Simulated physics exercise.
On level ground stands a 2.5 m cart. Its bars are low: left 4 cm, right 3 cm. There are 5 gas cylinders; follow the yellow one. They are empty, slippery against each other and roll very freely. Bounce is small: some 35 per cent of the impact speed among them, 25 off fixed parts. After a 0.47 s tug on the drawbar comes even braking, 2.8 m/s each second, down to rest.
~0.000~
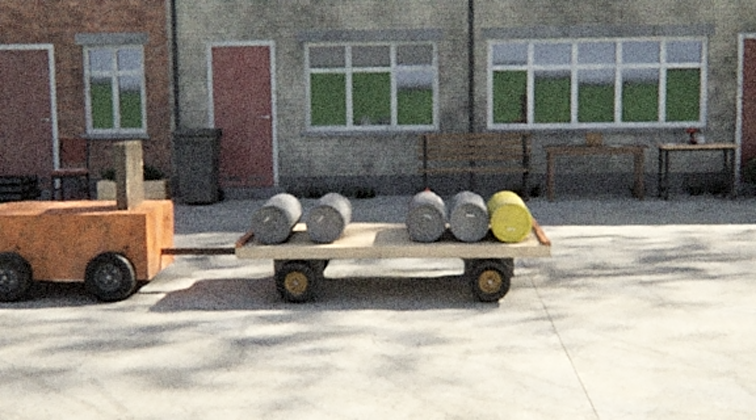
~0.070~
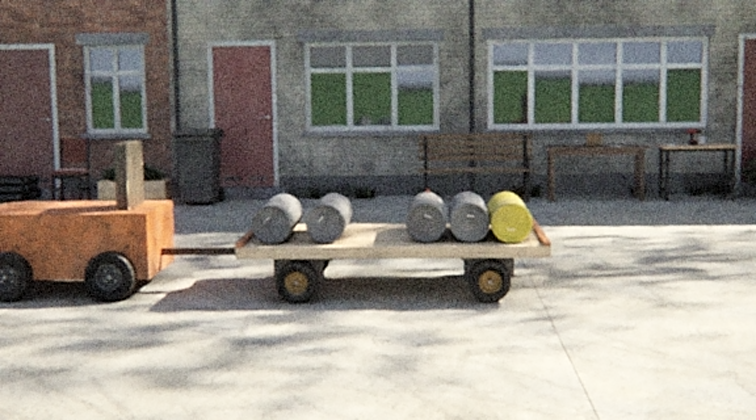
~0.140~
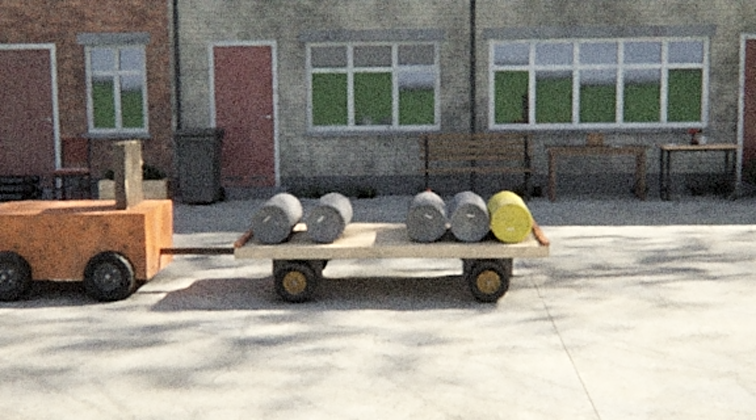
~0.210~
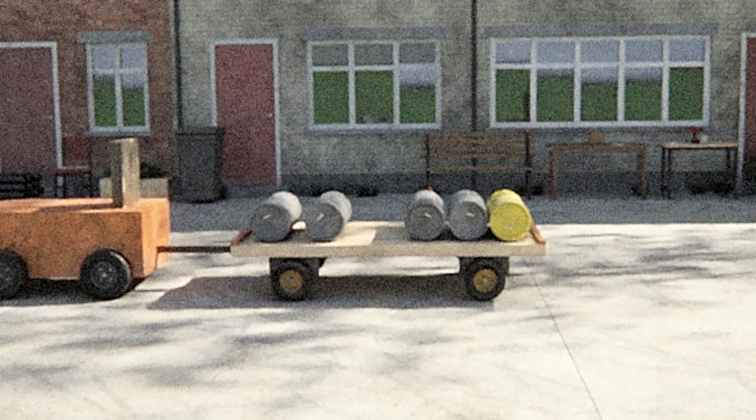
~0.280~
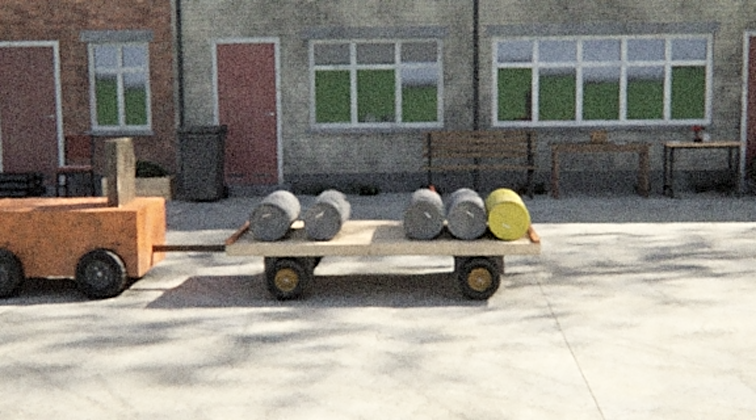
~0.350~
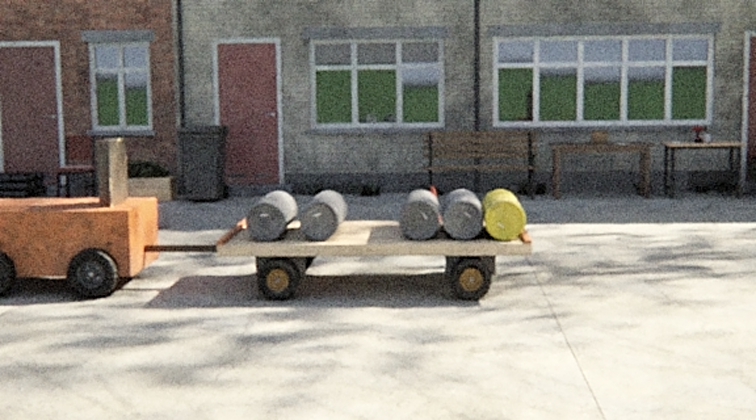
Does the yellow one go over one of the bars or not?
Yellow goes over a bar.
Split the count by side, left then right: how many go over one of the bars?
Left 0, right 1.
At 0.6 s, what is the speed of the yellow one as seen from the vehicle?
Roughly 0.6 m/s.
By 0.6 s, yellow is on the deck, 5 cm from the right bar, rolling right along the cart; 0 of 5 are off.
By 0.7 s, yellow is over the right bar and falling; 1 of 5 is off.
By 0.9 s, yellow is over the right bar and falling; 1 of 5 is off.
Finally (3.7 s), yellow is over the right bar and down; 1 of 5 is off.
